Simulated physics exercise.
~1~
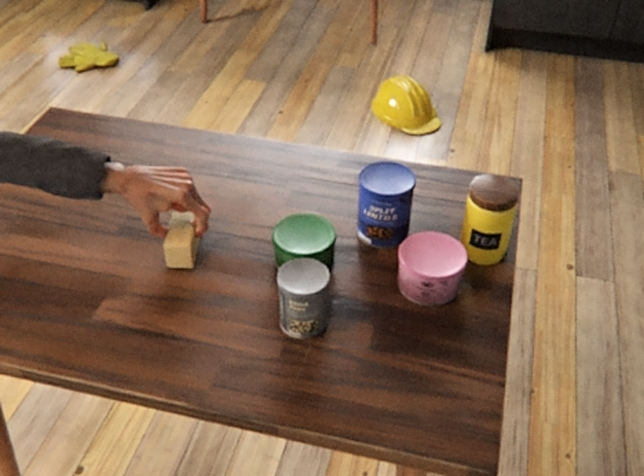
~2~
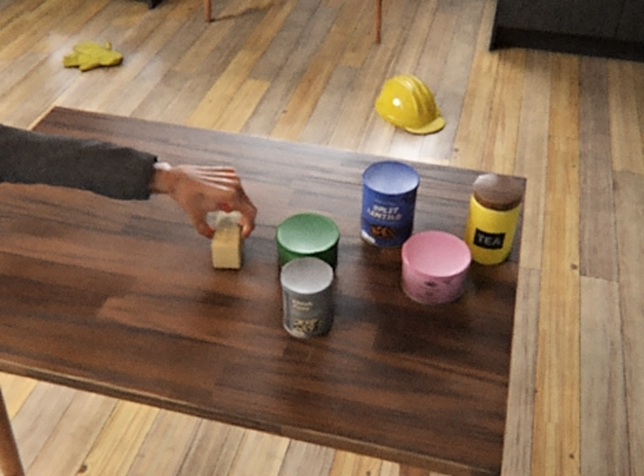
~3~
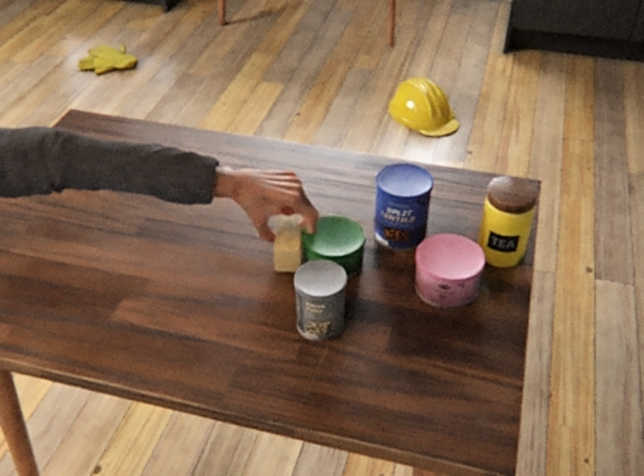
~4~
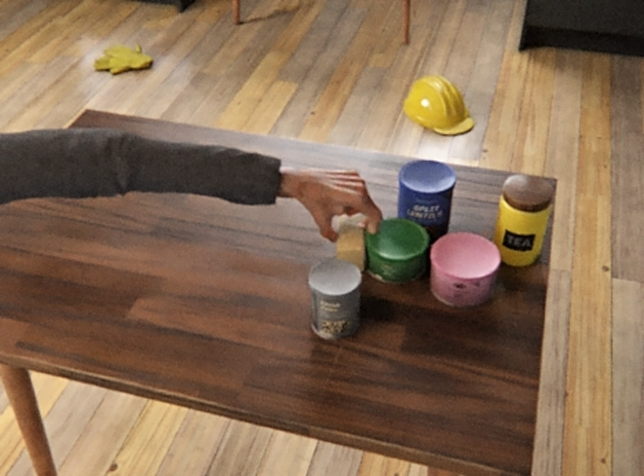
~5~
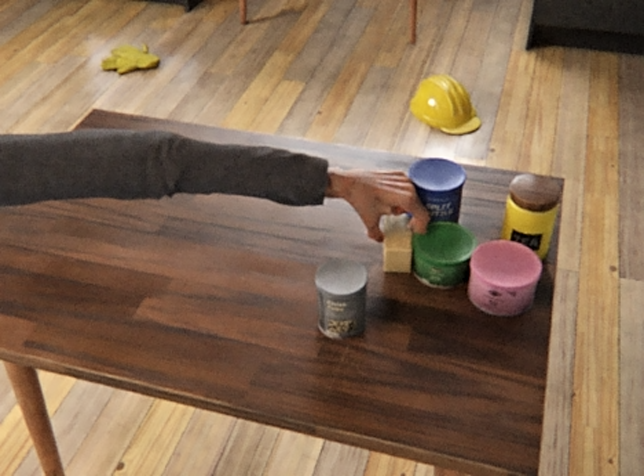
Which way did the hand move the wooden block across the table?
The hand moved the wooden block to the right, toward the green tub and then along with it.
